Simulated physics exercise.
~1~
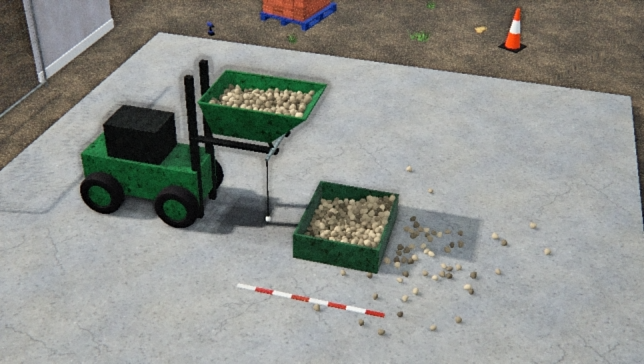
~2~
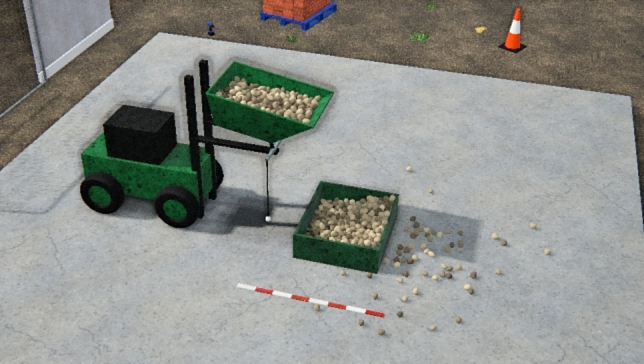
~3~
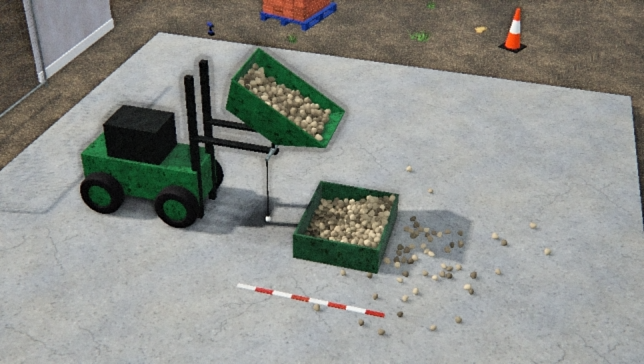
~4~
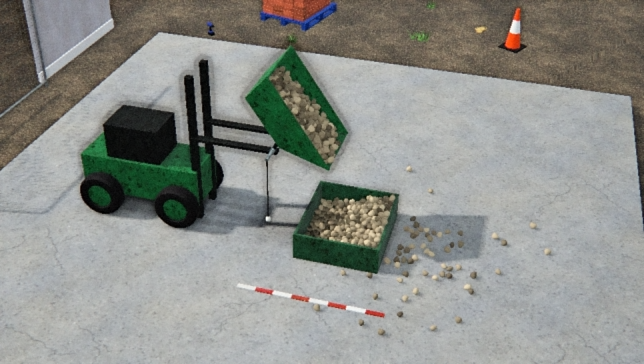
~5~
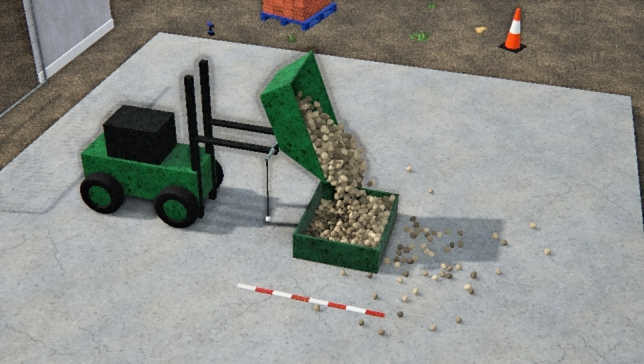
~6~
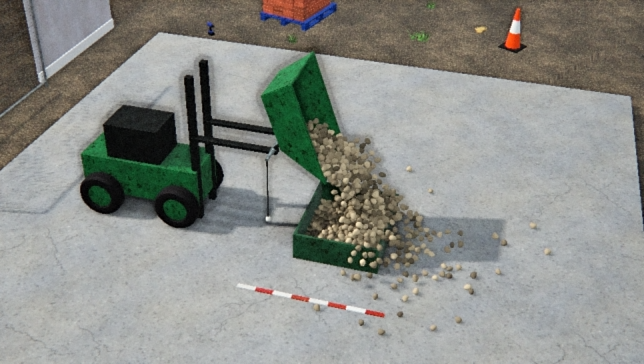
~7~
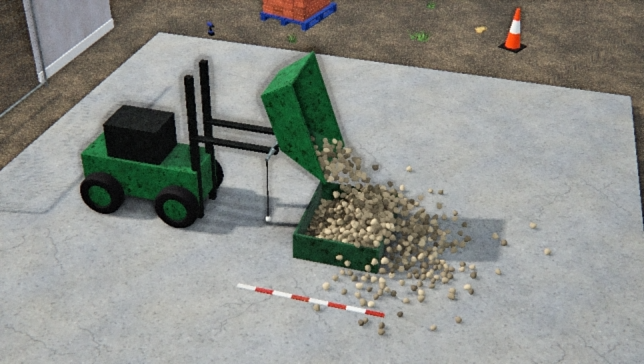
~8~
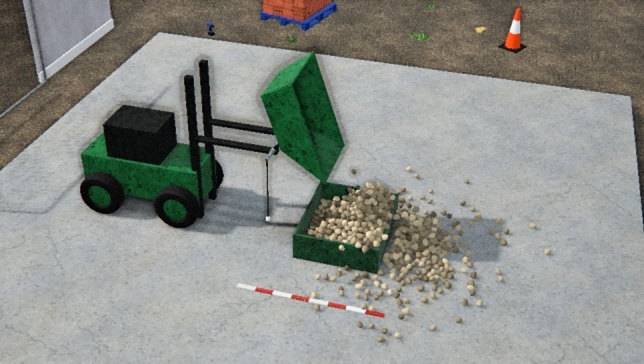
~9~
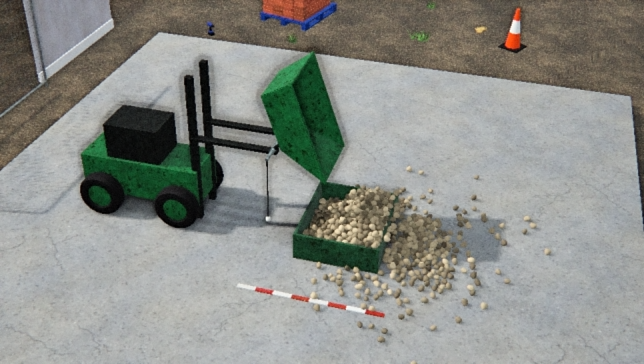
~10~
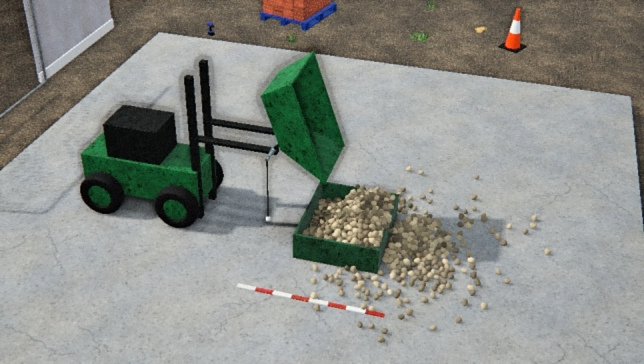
Green forklift tipping its raised skip of pale stones into an already filled green bin, many spilling onto concrete at the right.
